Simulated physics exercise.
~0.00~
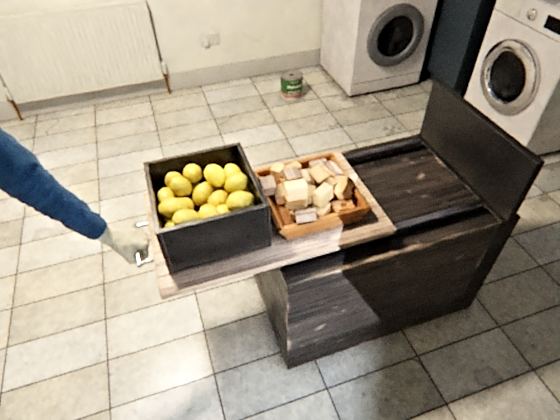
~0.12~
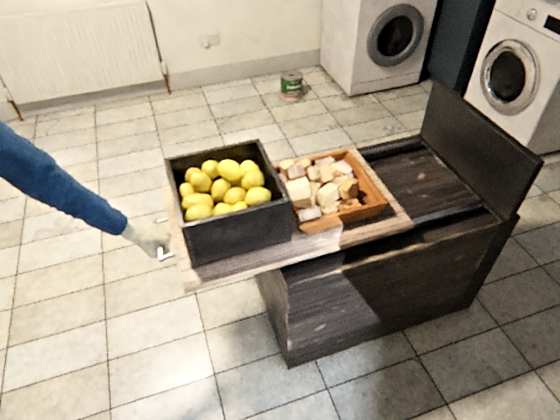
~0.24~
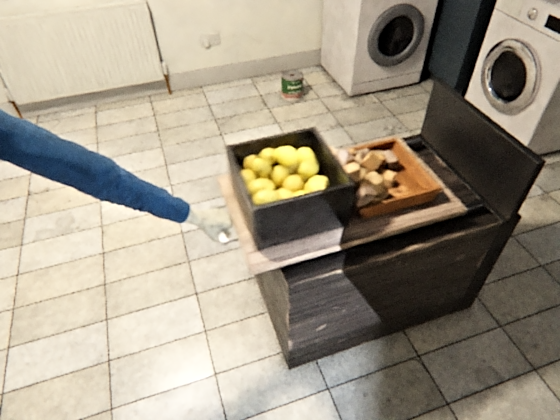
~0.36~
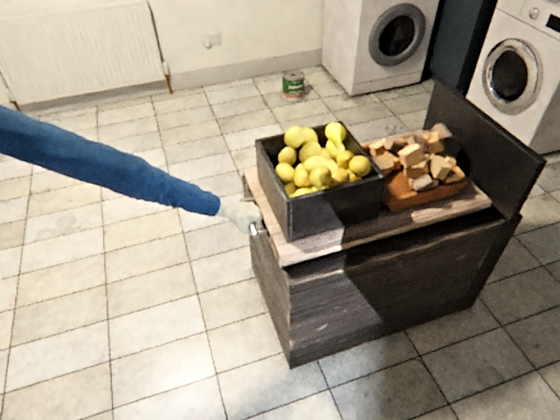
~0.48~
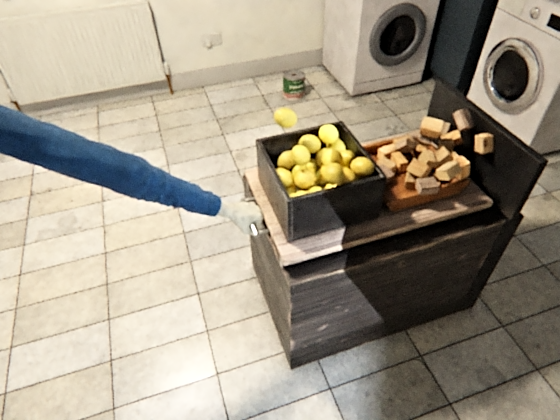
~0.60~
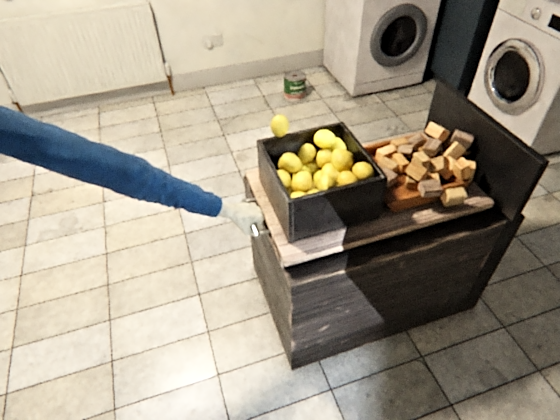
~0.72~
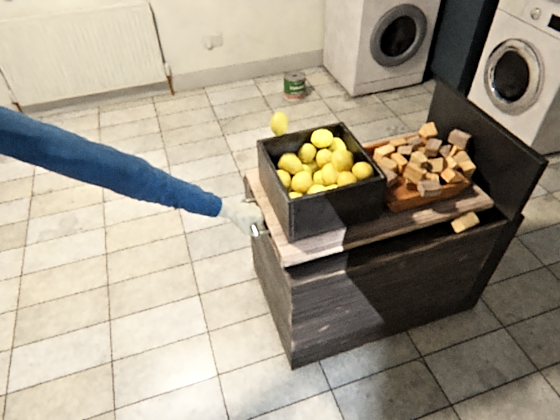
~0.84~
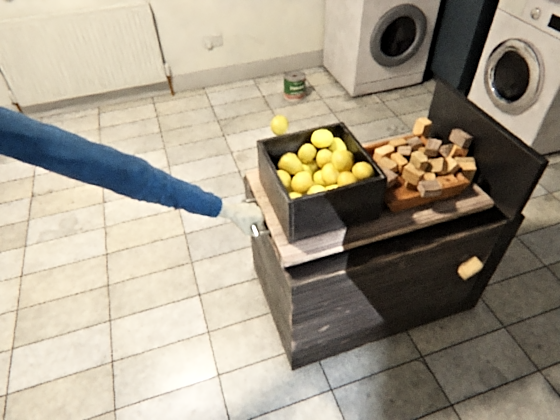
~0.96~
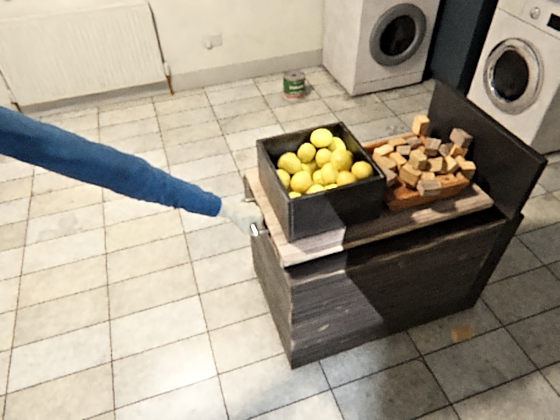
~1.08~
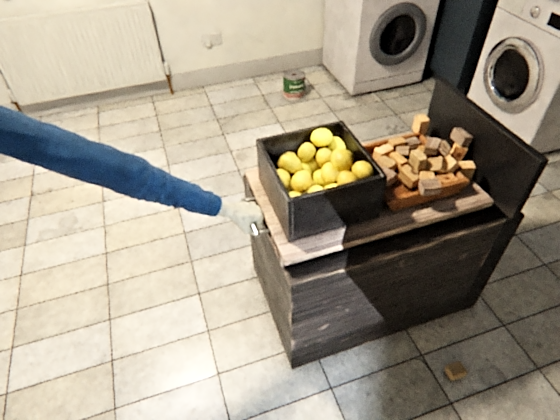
A shelf pushed right stops abruptly, jolting two totes, and one wooden block falls to the floor.
